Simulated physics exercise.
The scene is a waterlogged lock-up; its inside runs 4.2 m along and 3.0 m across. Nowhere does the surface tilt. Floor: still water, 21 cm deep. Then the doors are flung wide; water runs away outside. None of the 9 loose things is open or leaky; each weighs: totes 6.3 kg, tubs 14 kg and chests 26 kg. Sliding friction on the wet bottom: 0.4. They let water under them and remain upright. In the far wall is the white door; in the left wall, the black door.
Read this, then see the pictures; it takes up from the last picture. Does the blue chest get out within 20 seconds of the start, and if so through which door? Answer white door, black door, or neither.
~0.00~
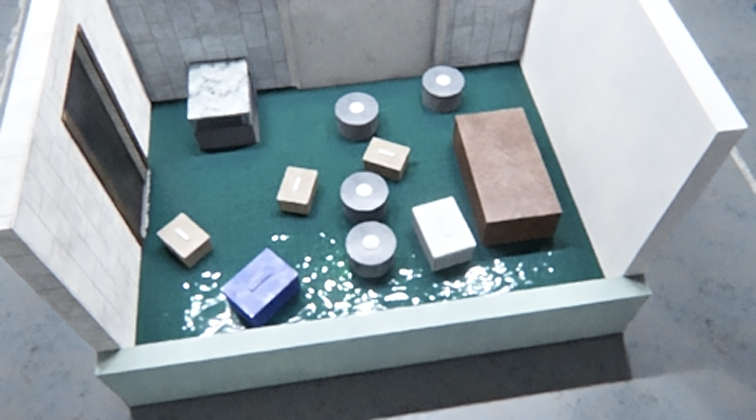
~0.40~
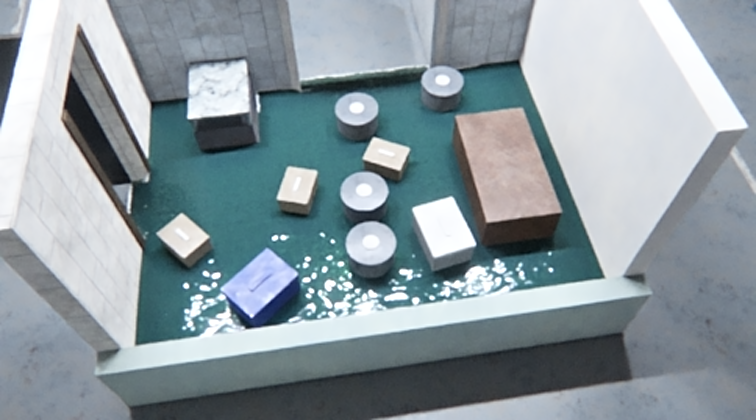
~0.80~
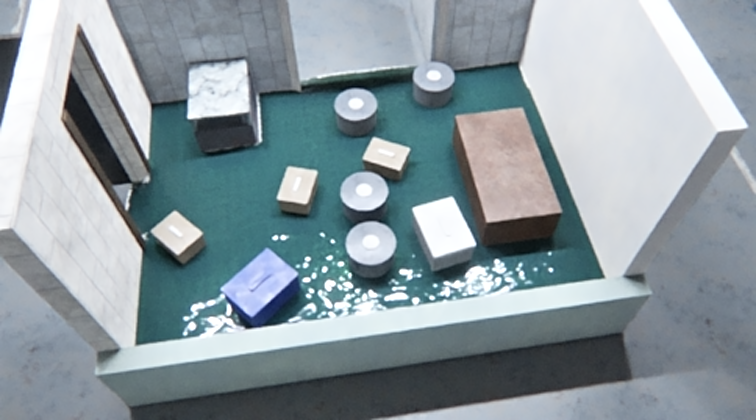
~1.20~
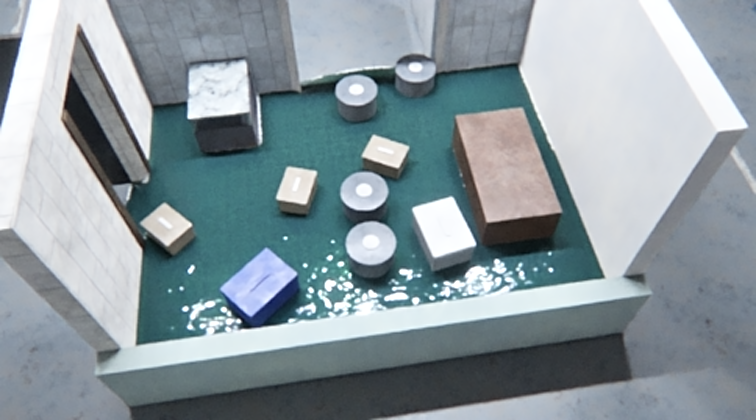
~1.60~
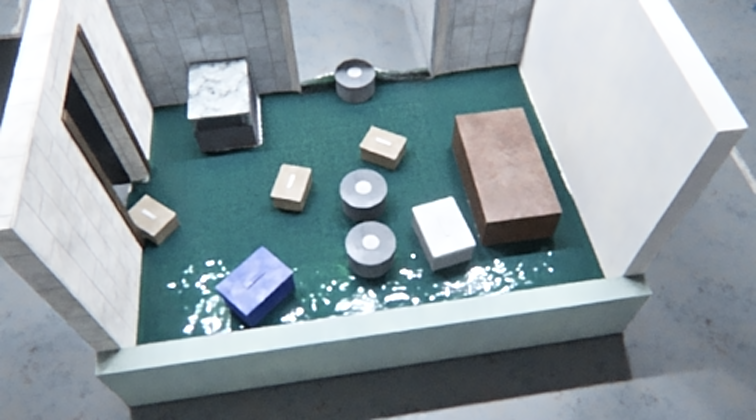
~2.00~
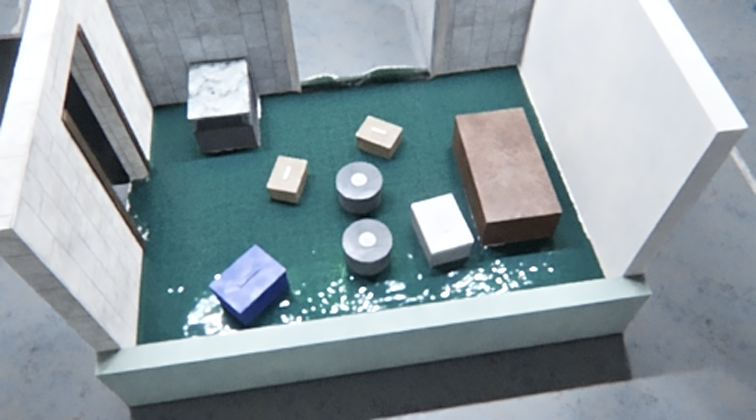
For the blue chest, neither.
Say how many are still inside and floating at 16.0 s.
The number is 0.
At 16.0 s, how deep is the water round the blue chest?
Somewhere close to 4 cm.
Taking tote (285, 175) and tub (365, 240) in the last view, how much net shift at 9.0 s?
In that order: Gone out, then 120 cm.
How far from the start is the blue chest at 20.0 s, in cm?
Measured offset: Near 80 cm.
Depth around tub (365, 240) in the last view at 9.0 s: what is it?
About 7 cm.
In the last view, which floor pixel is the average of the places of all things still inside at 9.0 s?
The centre is close to (324, 204).
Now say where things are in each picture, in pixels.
The first frame shows the blue chest at (260, 282) floats; about 2330 L in view; 0 of 9 have shifted.
The second frame shows the blue chest at (260, 282) floats; 21 cm deep round most things; 0 of 9 have shifted.
The third frame shows the blue chest at (260, 282) floats; about 2190 L in view; 3 of 9 have shifted.
The fourth frame shows the blue chest at (259, 281), afloat; 20 cm deep round most things; 3 of 9 have shifted.
The fifth frame shows the blue chest at (254, 280) floats, 6 cm from its start; about 2000 L in view; 7 of 9 have shifted.
The sixth frame shows the blue chest at (248, 278) floats, 13 cm from its start; 16 cm deep round most things; 9 of 9 have shifted.
After 4.0 s the blue chest is near (228, 252), 0.5 m from its start, afloat; 3 of 9 are out; 6 afloat.
After 9.0 s the blue chest is near (204, 240), 0.8 m from its start, aground; 6 of 9 are out; 0 afloat.
After 16.0 s the blue chest is near (204, 240), 0.8 m from its start, aground; 6 of 9 are out; 0 afloat.
After 20.0 s the blue chest is near (204, 240), 0.8 m from its start, aground; 6 of 9 are out; 0 afloat.
